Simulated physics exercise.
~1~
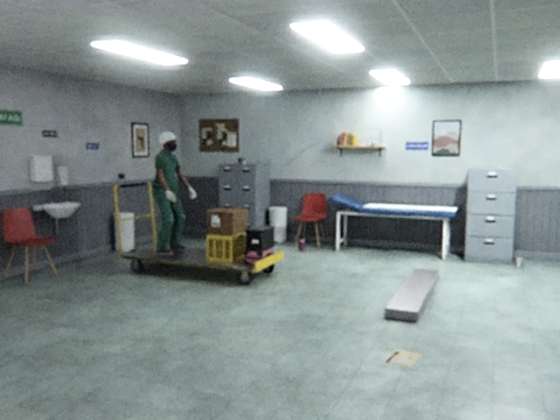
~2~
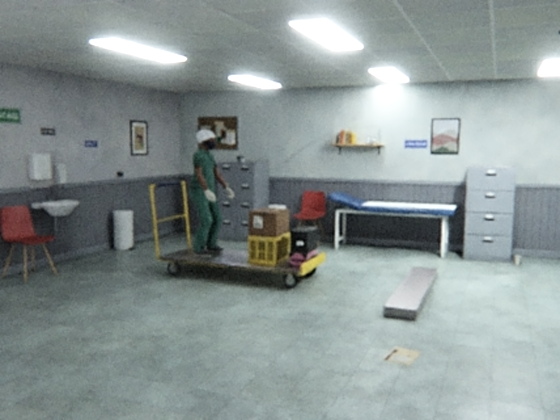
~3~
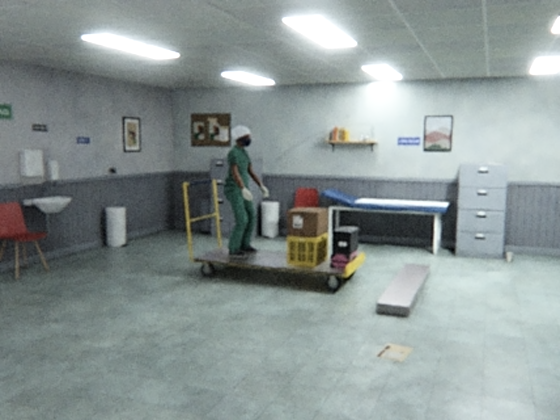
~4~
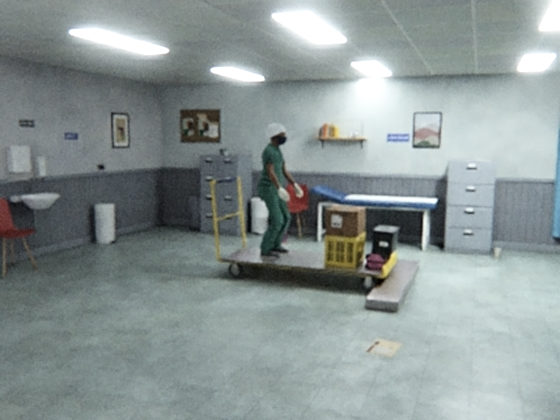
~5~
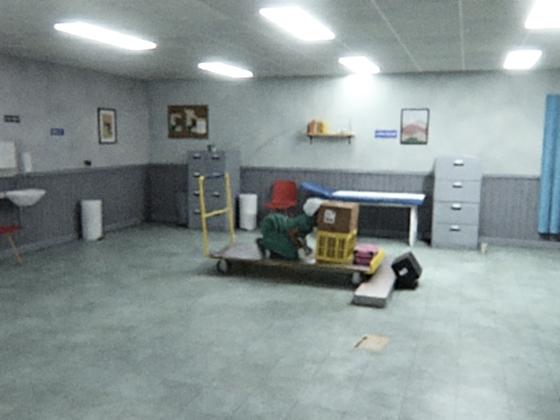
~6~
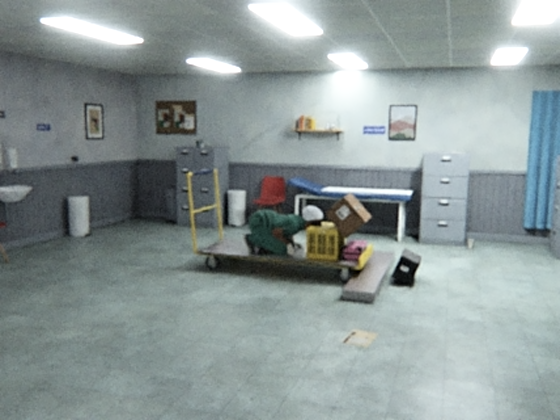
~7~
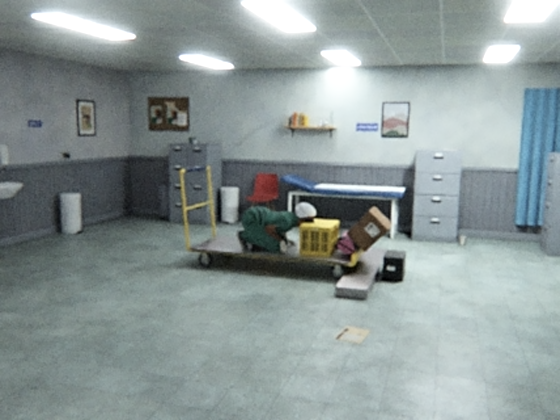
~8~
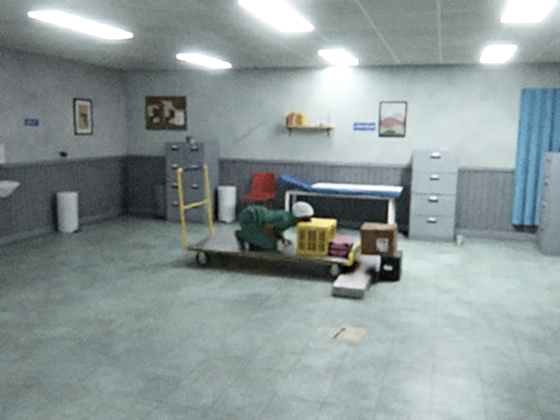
We see a person in green riding a loaded platform trolley rightward across a room until it stops at a low sill; the person folds down onto the deck as a black tote, then a brown box, tumble over the front, while the yellow crate stays aboard.
